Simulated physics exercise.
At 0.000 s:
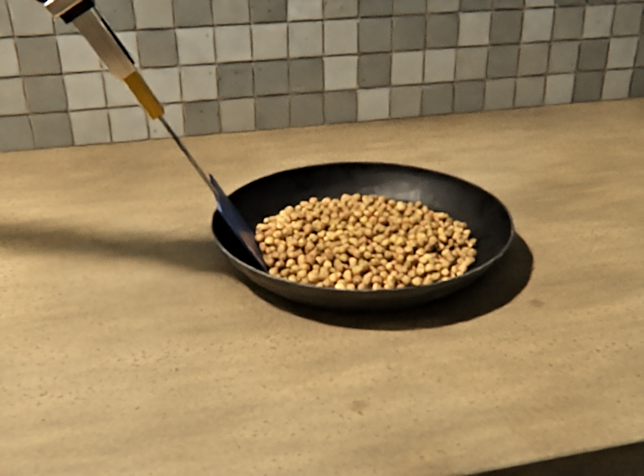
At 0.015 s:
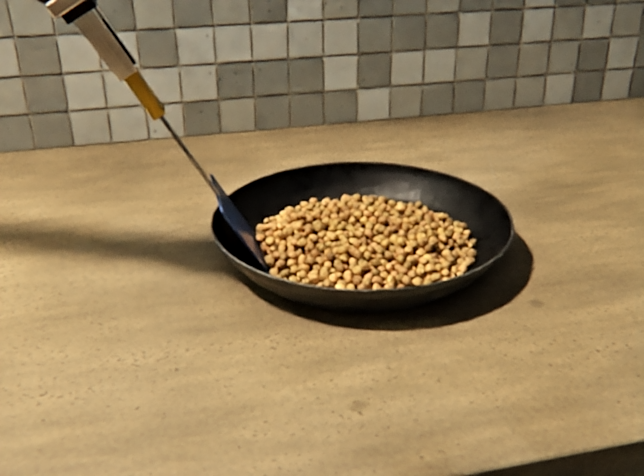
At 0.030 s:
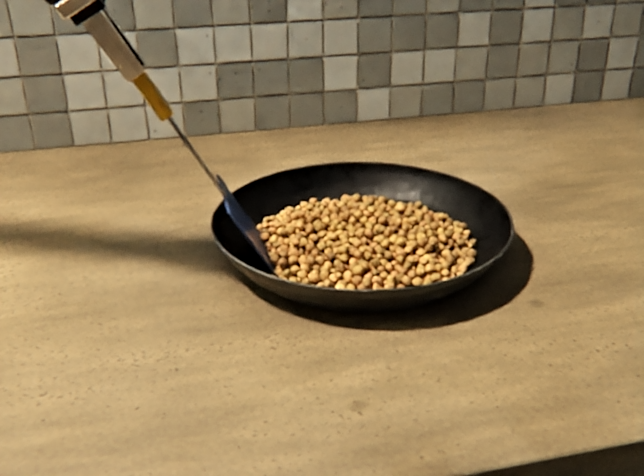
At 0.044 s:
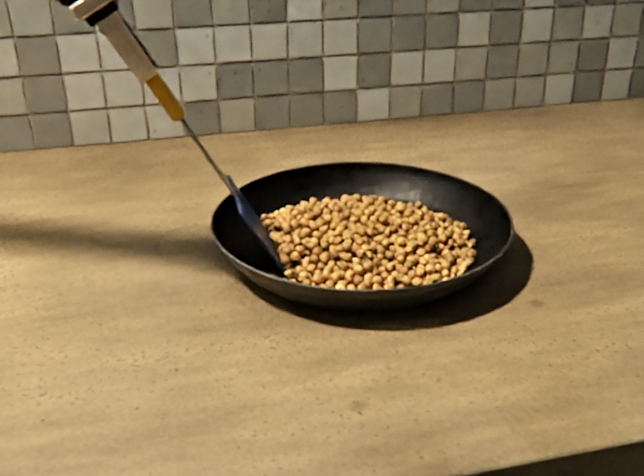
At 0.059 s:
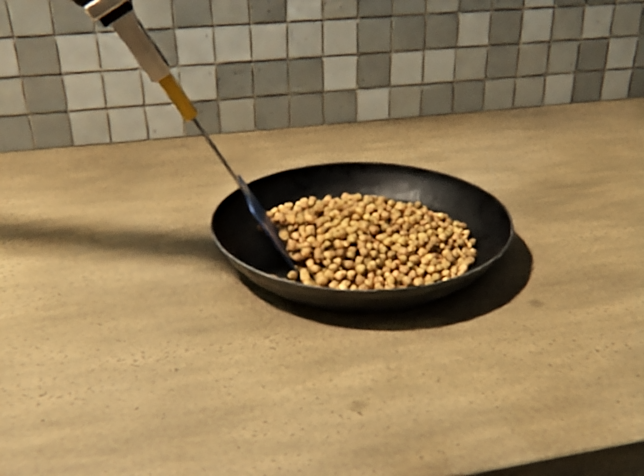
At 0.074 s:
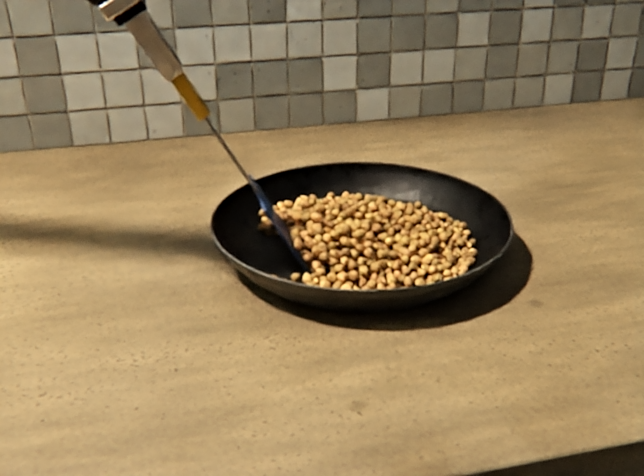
A robot's paddle, dipped into the left side of a black frying pan of chickpeas on a counter, slid a short way right through them, nudging the nearest ones while the pan stayed still.
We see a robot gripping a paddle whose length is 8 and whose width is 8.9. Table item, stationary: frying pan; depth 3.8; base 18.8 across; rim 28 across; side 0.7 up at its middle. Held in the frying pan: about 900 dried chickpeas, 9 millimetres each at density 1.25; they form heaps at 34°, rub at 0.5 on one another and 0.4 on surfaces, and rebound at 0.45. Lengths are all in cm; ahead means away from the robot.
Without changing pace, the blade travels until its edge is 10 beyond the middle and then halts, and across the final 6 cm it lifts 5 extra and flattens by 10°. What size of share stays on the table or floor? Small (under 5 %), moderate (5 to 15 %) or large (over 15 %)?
Moderate.
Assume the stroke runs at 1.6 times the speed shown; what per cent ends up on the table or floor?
20 %.
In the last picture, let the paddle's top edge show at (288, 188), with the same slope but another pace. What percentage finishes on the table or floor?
I'd say around 25 per cent.
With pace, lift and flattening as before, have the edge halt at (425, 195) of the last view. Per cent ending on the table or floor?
5 %.
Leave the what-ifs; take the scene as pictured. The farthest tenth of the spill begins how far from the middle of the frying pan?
I'd put it at about 40 centimetres.
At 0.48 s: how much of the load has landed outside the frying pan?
Roughly 10 percent.
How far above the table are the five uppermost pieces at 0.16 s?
Height: Approx. 5 cm.
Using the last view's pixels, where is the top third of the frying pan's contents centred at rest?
Pixel estimate: About (453, 217).
After 0.16 s, sloping 61°, highest piece 5 above the table; 900 in the frying pan.
After 0.24 s, sloping 58°, highest piece 5 above the table; 900 in the frying pan.
After 0.48 s, sloping 51°, highest piece 4 above the table; 816 in the frying pan, 84 on the table or floor.
After 1.53 s, sloping 51°, highest piece 4 above the table; 816 in the frying pan, 84 on the table or floor.
At rest, 816 in the frying pan, 84 on the table or floor. That is 9 % on the table or floor.
